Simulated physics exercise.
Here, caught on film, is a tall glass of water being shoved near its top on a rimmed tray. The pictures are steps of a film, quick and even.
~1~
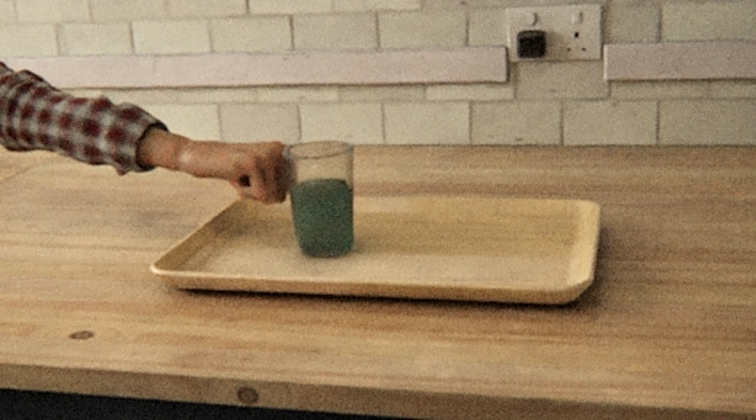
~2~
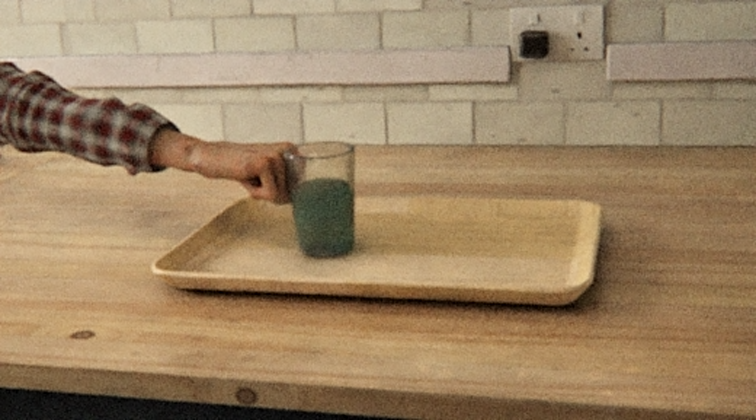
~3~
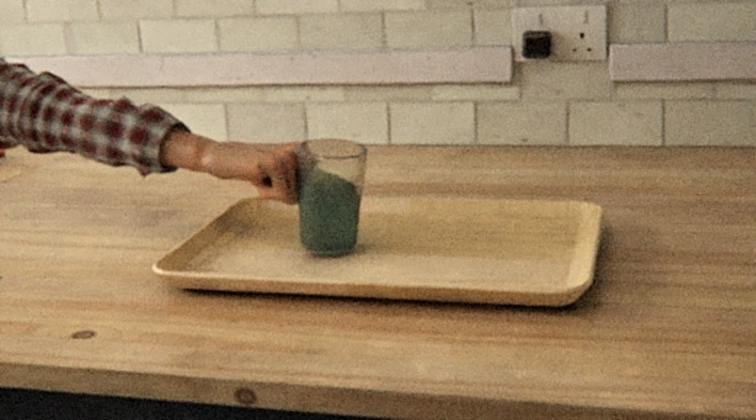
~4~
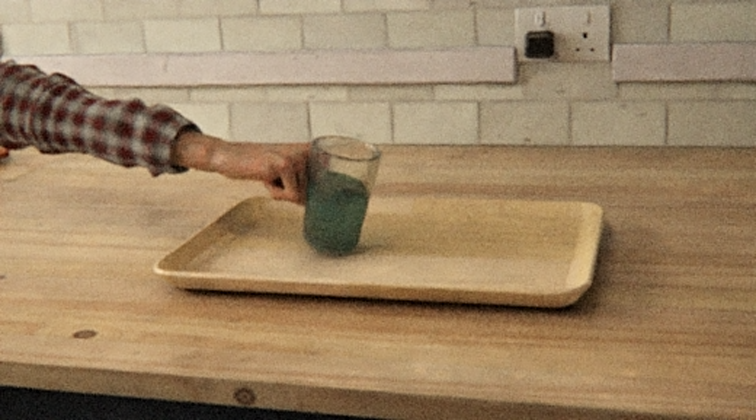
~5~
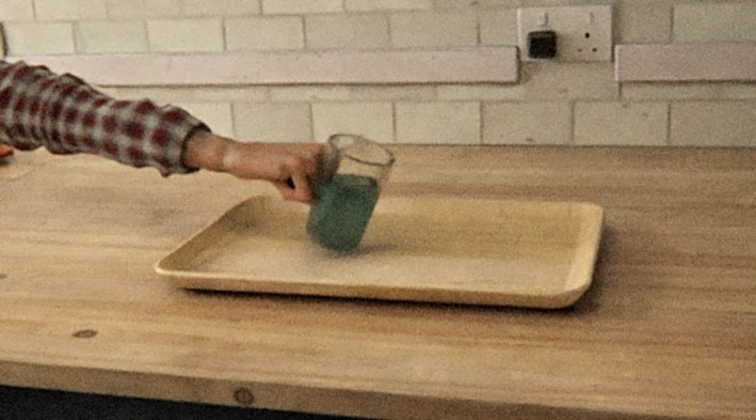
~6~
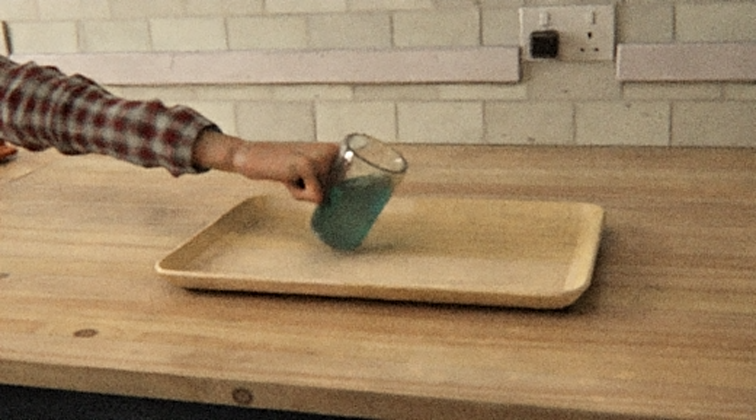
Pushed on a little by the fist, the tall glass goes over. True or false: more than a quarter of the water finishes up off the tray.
True.
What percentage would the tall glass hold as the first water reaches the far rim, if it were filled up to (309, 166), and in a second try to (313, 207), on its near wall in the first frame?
I'd say roughly 60 in a hundred, and then roughly 55 in a hundred.
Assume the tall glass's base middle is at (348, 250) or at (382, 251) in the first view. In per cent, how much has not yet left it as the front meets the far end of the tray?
The first comes to 70 per cent, the other to 80 per cent.
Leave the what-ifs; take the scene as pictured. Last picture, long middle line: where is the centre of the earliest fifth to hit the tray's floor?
At about (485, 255).
A moment on, the tall glass lies on its side and 89 per cent is in the glass, 5 on the tray and 6 above or beyond its rim.
Next, the tall glass lies on its side and 48 per cent is in the glass, 49 on the tray and 2 above or beyond its rim.
Then the tall glass lies on its side and 30 per cent is in the glass, 44 on the tray and 27 above or beyond its rim.
Later the tall glass lies on its side and 16 per cent is in the glass, 50 on the tray and 34 above or beyond its rim.
Finally, 66 per cent is held by tray and glass, 34 is off the tray.
